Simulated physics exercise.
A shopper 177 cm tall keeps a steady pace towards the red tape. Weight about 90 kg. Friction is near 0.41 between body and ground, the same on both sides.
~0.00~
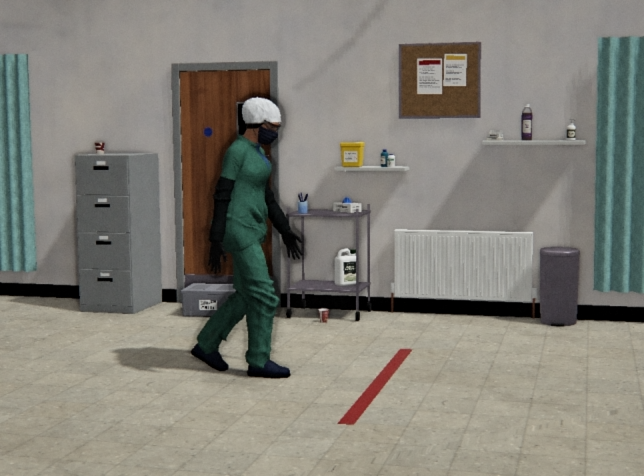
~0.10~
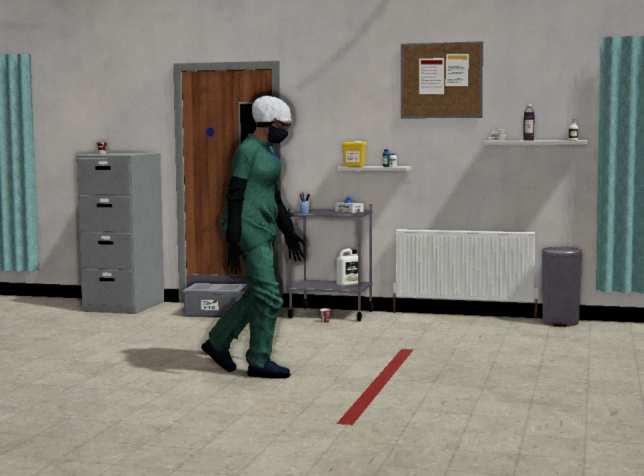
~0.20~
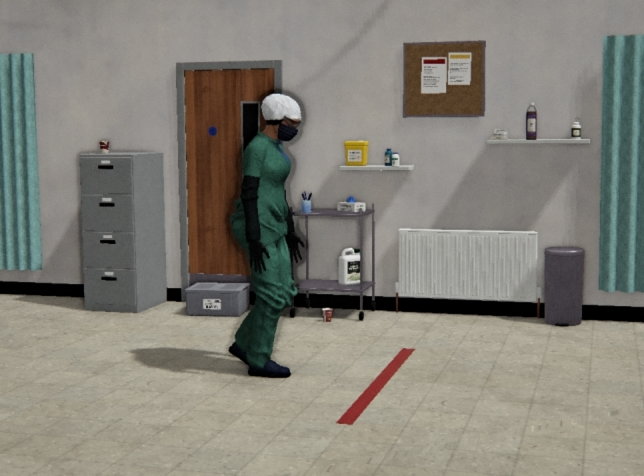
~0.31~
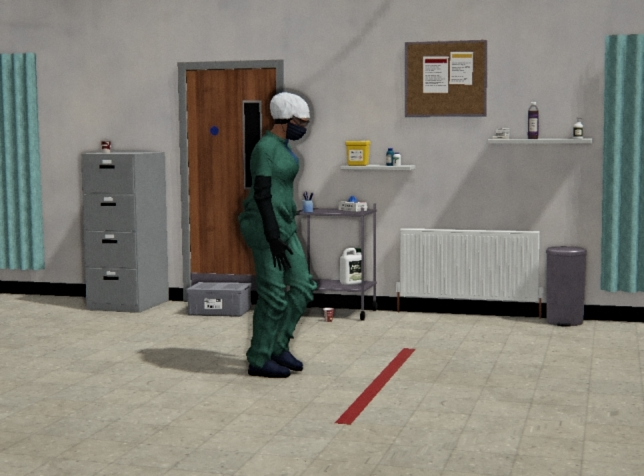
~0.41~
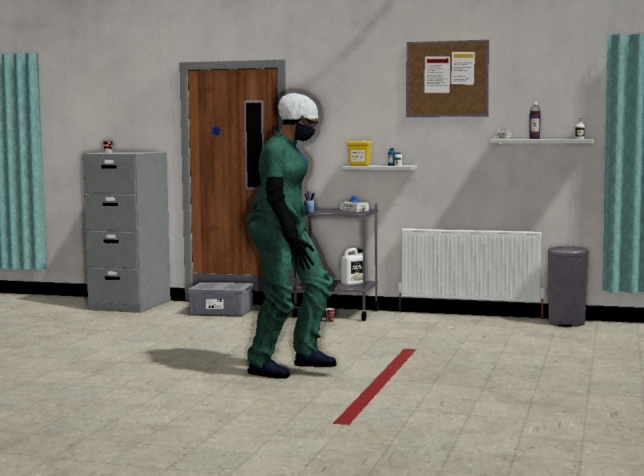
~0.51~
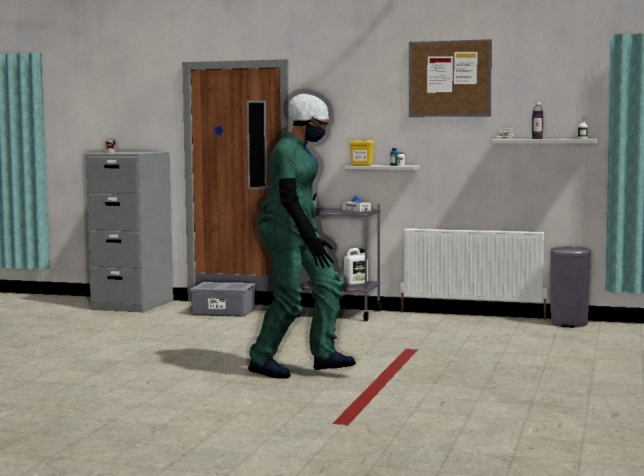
We see a masked figure in green scrubs, white head covering and long dark gloves walk slowly rightward past a wooden door and a small trolley, arms hanging low, taking short steps toward a red strip on the tiled floor.
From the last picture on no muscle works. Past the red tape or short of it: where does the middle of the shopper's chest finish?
In the end the shopper's chest fails to pass the red tape.
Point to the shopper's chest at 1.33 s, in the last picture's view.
At about (354, 313).
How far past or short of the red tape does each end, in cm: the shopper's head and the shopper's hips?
Shopper's head 0 short, shopper's hips 50 short.
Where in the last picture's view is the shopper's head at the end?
At about (393, 347).
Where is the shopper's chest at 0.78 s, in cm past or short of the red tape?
Some 40 cm short of it.
After 0.78 s the shopper's chest is 38 cm short of the red tape, near (319, 215) in the last picture's view; the shopper's hips 45 cm short of the red tape.
After 1.03 s the shopper's chest is 29 cm short of the red tape, near (338, 289) in the last picture's view; the shopper's hips 47 cm short of the red tape.
After 1.33 s the shopper's chest is 24 cm short of the red tape, near (354, 313) in the last picture's view.
When all is still (2.8 s), shopper's hips stop short of the red tape; shopper's chest stops short of the red tape.
